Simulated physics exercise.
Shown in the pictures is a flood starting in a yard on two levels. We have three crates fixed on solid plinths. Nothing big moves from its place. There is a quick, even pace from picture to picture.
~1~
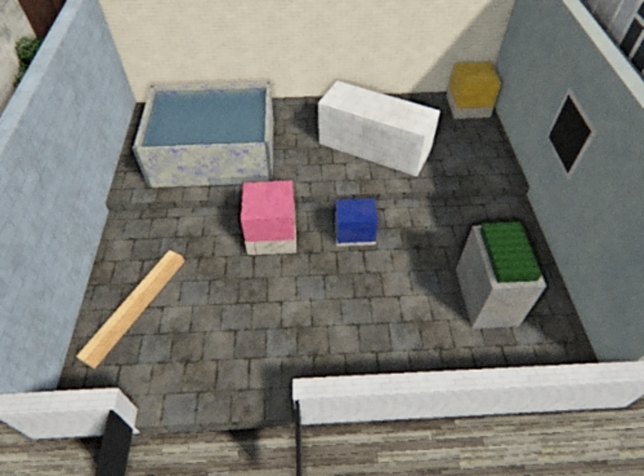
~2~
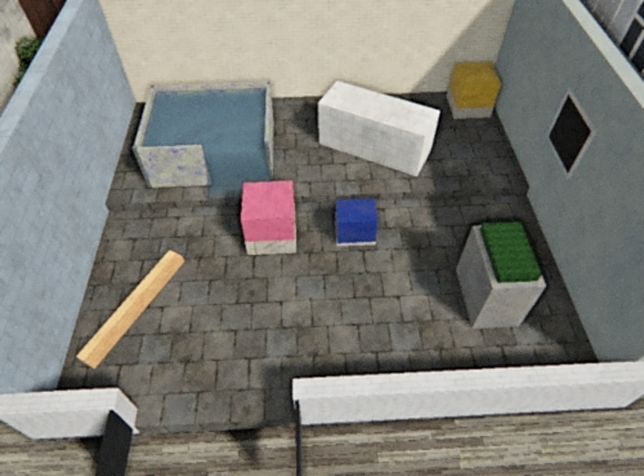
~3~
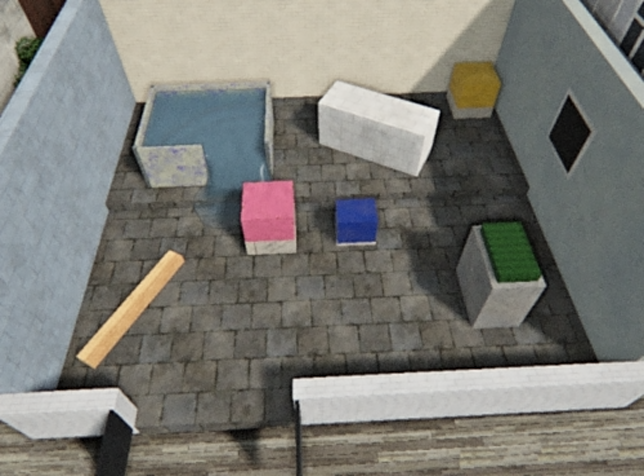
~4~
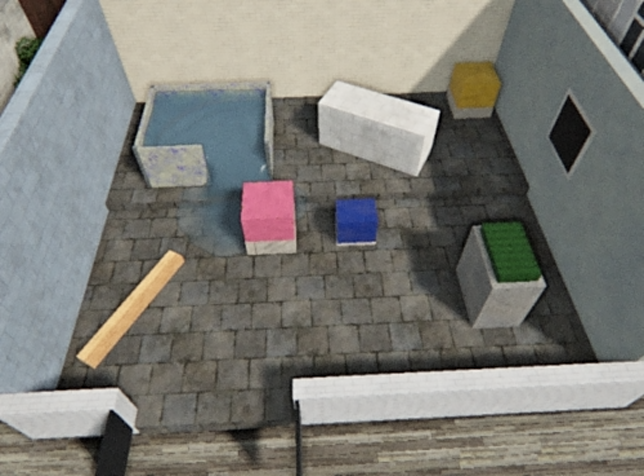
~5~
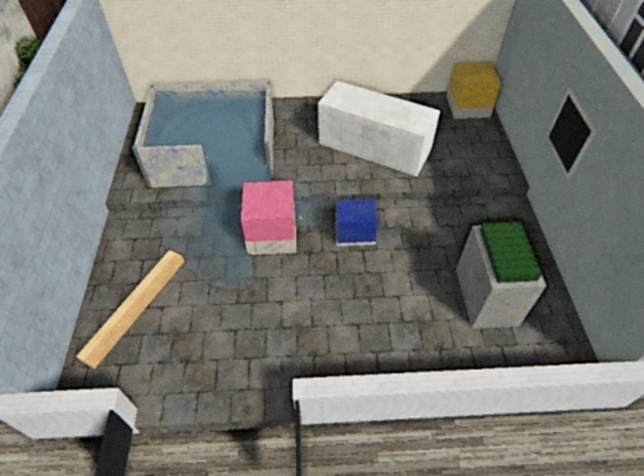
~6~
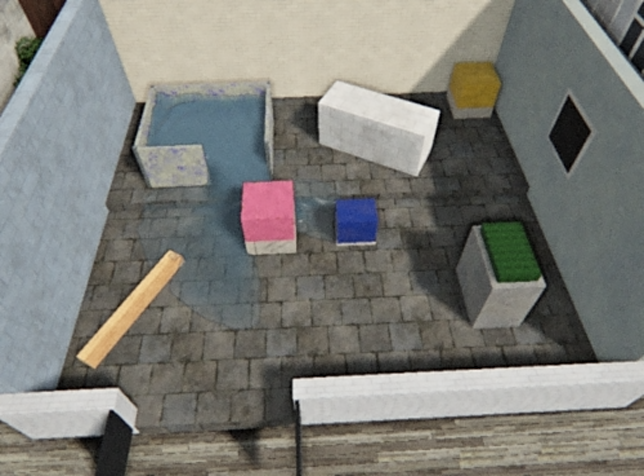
Water pouring through a gap in an open tank's front wall, spreading across grey paving around a pink-topped block.
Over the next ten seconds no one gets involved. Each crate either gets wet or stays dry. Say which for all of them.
The pink crate gets wet; the blue crate gets wet; the yellow crate stays dry.
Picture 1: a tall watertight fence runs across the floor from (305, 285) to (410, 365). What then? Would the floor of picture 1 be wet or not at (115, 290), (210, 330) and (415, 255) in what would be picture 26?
As listed: Under water, under water, no water.
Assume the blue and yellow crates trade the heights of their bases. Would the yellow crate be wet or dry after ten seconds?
In that case yellow stays clear.
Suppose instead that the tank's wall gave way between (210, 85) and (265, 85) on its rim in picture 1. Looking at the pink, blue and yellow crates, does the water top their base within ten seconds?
The pink crate is not overtopped, the blue crate is overtopped, and the yellow crate is overtopped.
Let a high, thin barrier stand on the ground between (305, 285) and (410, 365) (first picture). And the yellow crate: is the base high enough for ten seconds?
Looking at it, the yellow one is left alone in the end.
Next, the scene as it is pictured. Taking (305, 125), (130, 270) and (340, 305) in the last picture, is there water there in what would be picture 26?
First spared, second inundated, third inundated.
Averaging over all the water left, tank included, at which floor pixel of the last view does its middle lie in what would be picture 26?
Close to (255, 224), I reckon.
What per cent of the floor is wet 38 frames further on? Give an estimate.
My best guess is some 55 %.
A moment on, water covers 30 % of the floor; the pink crate water round its plinth, the blue crate water round its plinth, the yellow crate not reached.
Next, water covers 45 % of the floor; the pink crate water round its plinth, the blue crate water round its plinth, the yellow crate not reached.
Then, water covers 50 % of the floor; the pink crate water round its plinth, the blue crate water round its plinth, the yellow crate not reached.
Later, water covers 55 % of the floor; the pink crate water round its plinth, the blue crate water round its plinth, the yellow crate water round its plinth.
In the end, water covers 60 % of the floor; the pink crate was topped, the blue crate was topped, the yellow crate stayed above the water.
